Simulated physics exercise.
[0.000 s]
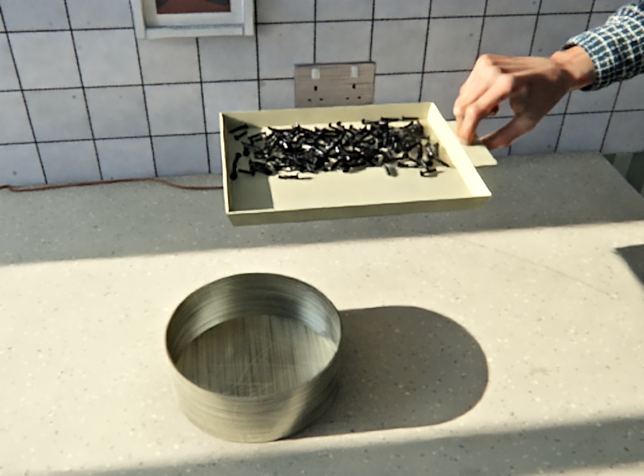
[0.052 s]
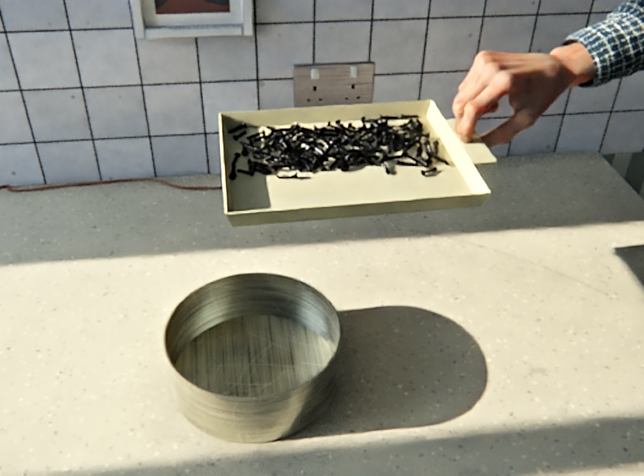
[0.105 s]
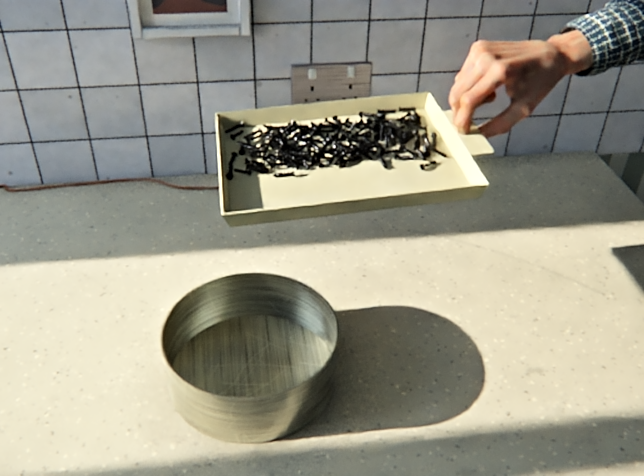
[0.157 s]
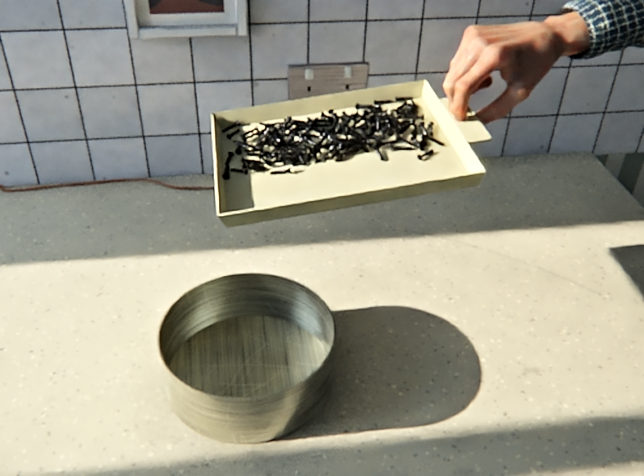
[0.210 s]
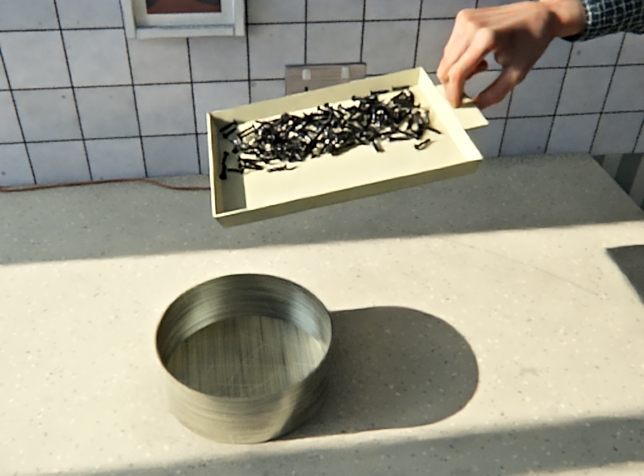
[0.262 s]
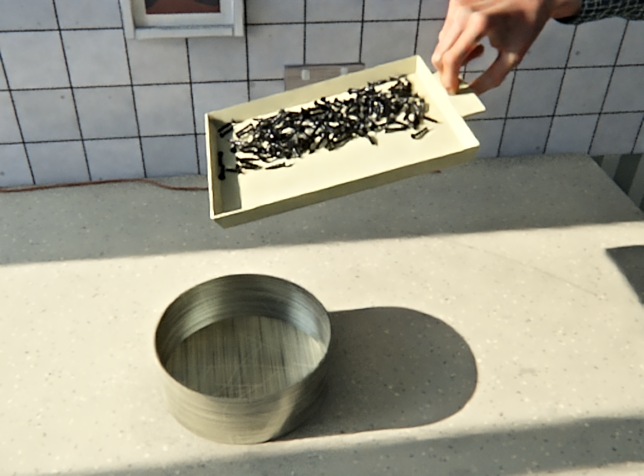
Hand in checked sleeve tilting a cream tray of small black pieces, raising its right side above a round metal pot.
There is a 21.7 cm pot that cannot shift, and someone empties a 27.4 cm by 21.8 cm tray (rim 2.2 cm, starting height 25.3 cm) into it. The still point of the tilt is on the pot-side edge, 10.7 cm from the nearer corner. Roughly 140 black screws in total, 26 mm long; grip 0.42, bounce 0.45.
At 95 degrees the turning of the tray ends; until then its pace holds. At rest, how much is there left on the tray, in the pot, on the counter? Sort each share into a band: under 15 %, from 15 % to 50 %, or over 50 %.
Tray: Under 15 %; pot: From 15 % to 50 %; counter: Over 50 %.
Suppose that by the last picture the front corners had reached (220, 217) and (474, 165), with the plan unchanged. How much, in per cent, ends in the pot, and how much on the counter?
The pot gets 95 and the counter 5.
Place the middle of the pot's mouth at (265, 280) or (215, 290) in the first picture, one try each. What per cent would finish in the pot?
Spot one: Some 50 per cent; spot two: Some 95 per cent.
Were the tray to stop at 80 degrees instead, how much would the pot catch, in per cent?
In that case it comes to about 30 in a hundred.
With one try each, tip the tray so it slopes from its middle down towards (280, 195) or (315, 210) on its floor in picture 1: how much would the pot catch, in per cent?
First try: About 100 percent; second try: About 95 percent.
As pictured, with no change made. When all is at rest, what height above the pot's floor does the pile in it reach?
I'd put it at close to 1.5 centimetres.
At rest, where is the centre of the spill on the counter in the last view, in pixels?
The middle of the spill sits at roughly (160, 309).
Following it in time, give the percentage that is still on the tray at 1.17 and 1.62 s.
In turn: 70, 0.
Then, at 0.81 s, tilt 53 degrees; the tray holds 100 %, the pot 0 %.
After 1.17 s, tilt 78 degrees; the tray holds 70 %, the pot 5 %.
After 1.62 s, tilt 95 degrees; the tray holds 0 %, the pot 25 %.
In the end, at 2.6 s, tray 0 %, pot 30 %, counter 70 %.
